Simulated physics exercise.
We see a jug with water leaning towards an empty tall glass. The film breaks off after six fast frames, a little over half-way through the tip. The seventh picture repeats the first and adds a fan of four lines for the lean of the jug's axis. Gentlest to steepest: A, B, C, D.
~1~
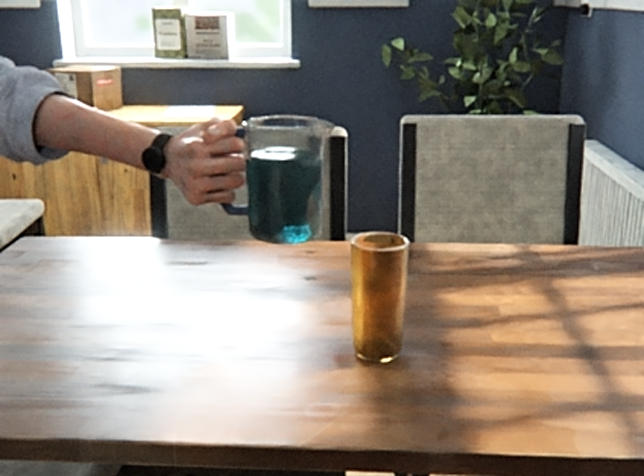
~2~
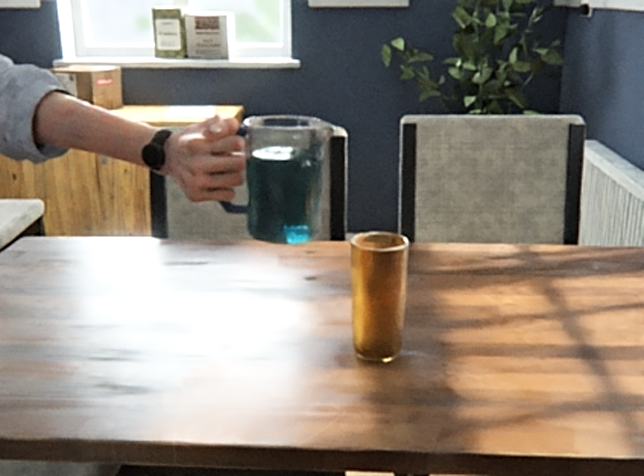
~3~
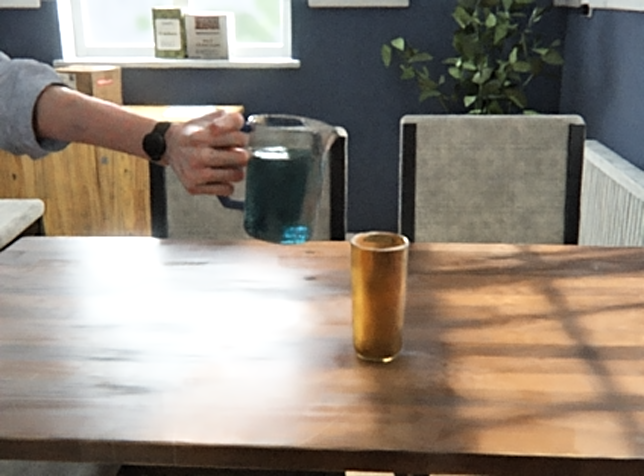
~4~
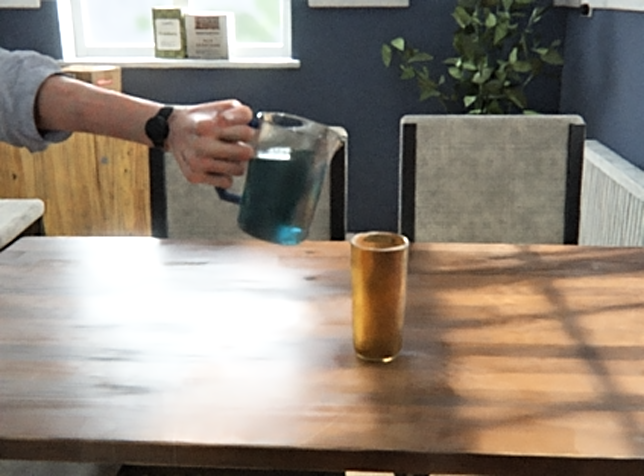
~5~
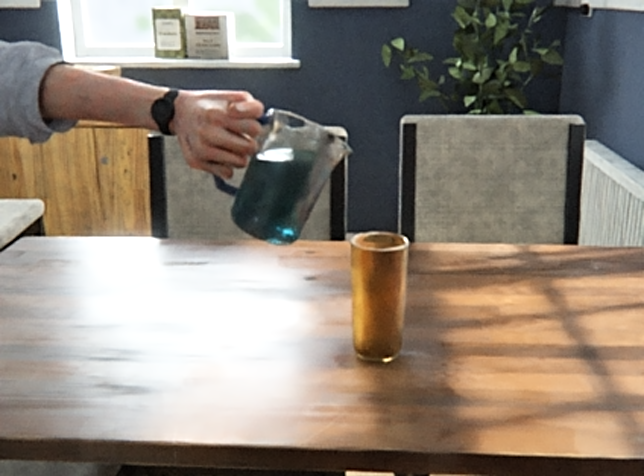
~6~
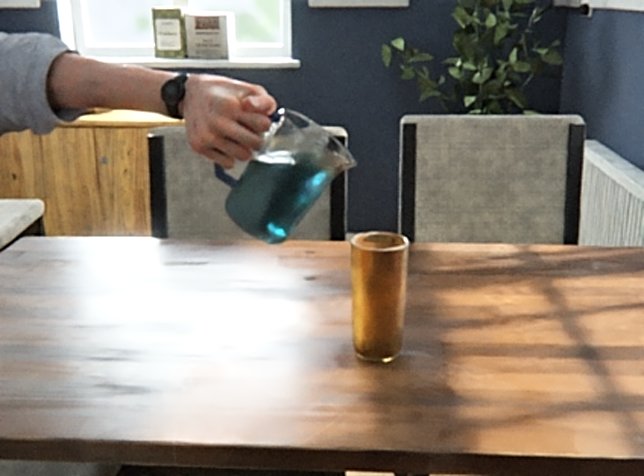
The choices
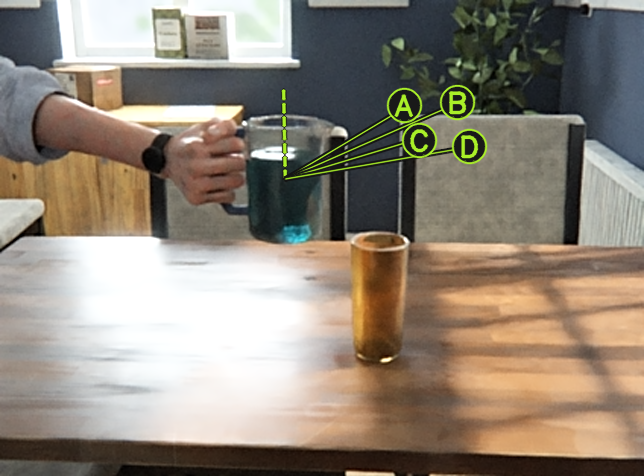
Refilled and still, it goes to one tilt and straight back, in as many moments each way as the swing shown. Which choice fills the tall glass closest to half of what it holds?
C beats the others.
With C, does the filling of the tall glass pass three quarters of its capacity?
No, less.
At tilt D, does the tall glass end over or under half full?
Over half.
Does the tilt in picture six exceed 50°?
No.
On the marked copy, A at (390, 116); B at (442, 110); C at (402, 143); D at (452, 149).
If A is chosen, the tall glass ends with about 24 % of what it can hold.
If B is chosen, the tall glass ends with about 36 % of what it can hold.
If C is chosen, the tall glass ends with about 50 % of what it can hold; 4 % of the water is spilt.
If D is chosen, the tall glass ends with about 66 % of what it can hold; 5 % of the water is spilt.
